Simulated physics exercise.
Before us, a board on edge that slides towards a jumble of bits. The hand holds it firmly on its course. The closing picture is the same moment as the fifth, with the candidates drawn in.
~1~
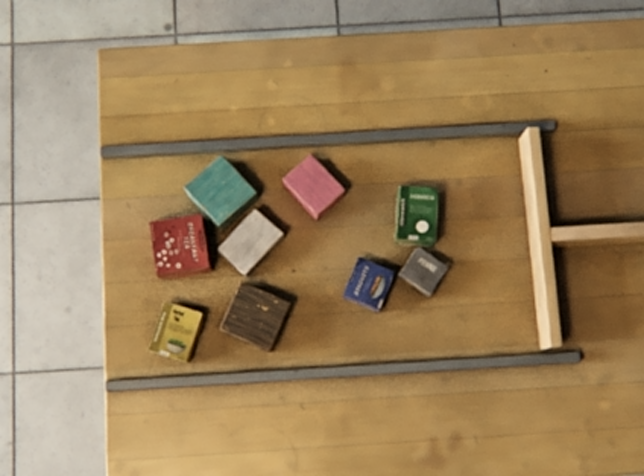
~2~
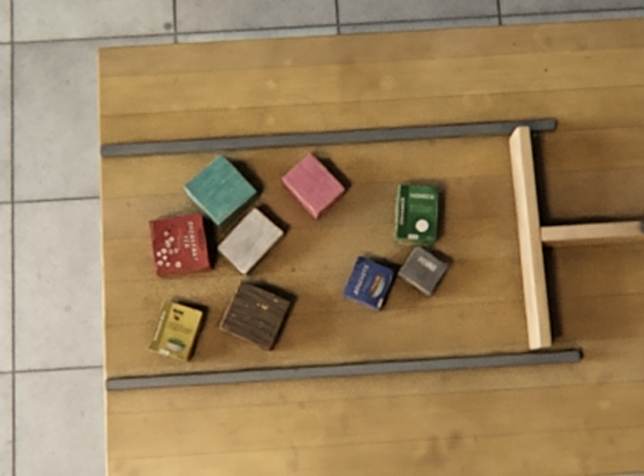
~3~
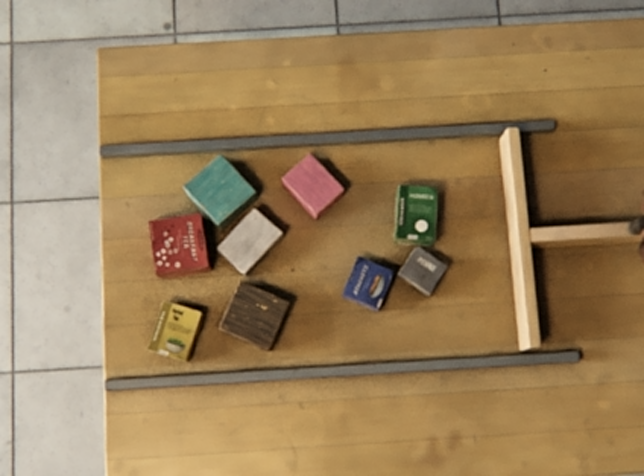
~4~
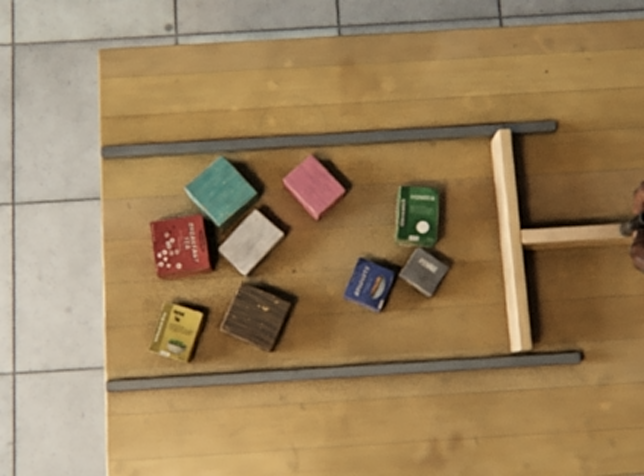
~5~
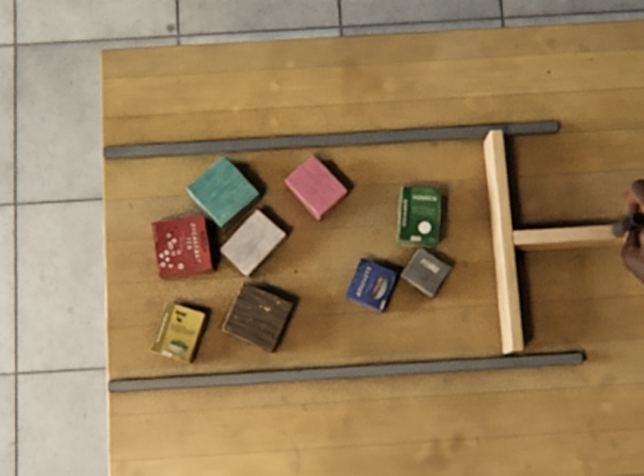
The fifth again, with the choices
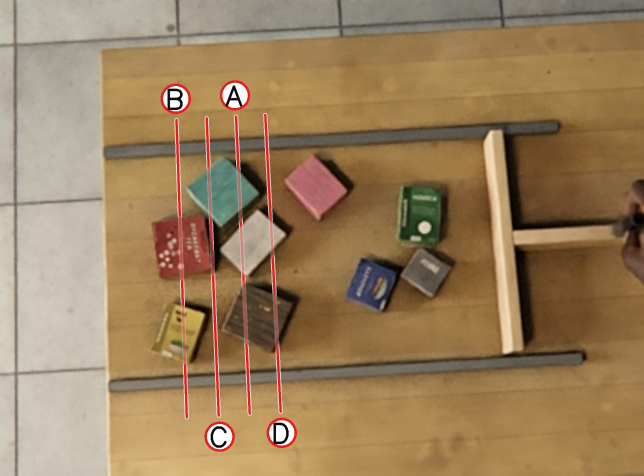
We see a hand at the right come into view on the handle of an upright wooden board, which slides a short way left between two grey rails, while the scattered coloured blocks and small packets stay still.
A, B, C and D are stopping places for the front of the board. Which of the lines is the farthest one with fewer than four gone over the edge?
Stop at B.
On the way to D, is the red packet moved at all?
Yes.
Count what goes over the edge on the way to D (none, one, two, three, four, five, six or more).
By then, none.
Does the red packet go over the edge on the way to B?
Yes.
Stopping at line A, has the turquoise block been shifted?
Yes.
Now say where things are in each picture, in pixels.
White block (252, 244); green box (416, 217); grey packet (423, 272), in the first picture.
Board (535, 234); turquoise block (221, 193), in the second picture.
Board (524, 235); red packet (180, 246), in the third picture.
Board (515, 237); blue packet (369, 286), in the fourth picture.
Board (507, 238); white block (254, 245); green box (418, 218); grey packet (425, 273), in the fifth picture.
On the marked copy, A at (243, 261); B at (182, 265); C at (213, 263); D at (273, 259).
Taking B. A third of the way, board (390, 245); grey packet (365, 290); blue packet (327, 289).
Two thirds of the way, board (273, 252); yellow packet (128, 346); red packet (142, 250).
When it is over, board (182, 257); red packet over the edge; yellow packet over the edge; two fallen.
As for the rest, A is within the limit but short; C is within the limit but short; D is within the limit but short.
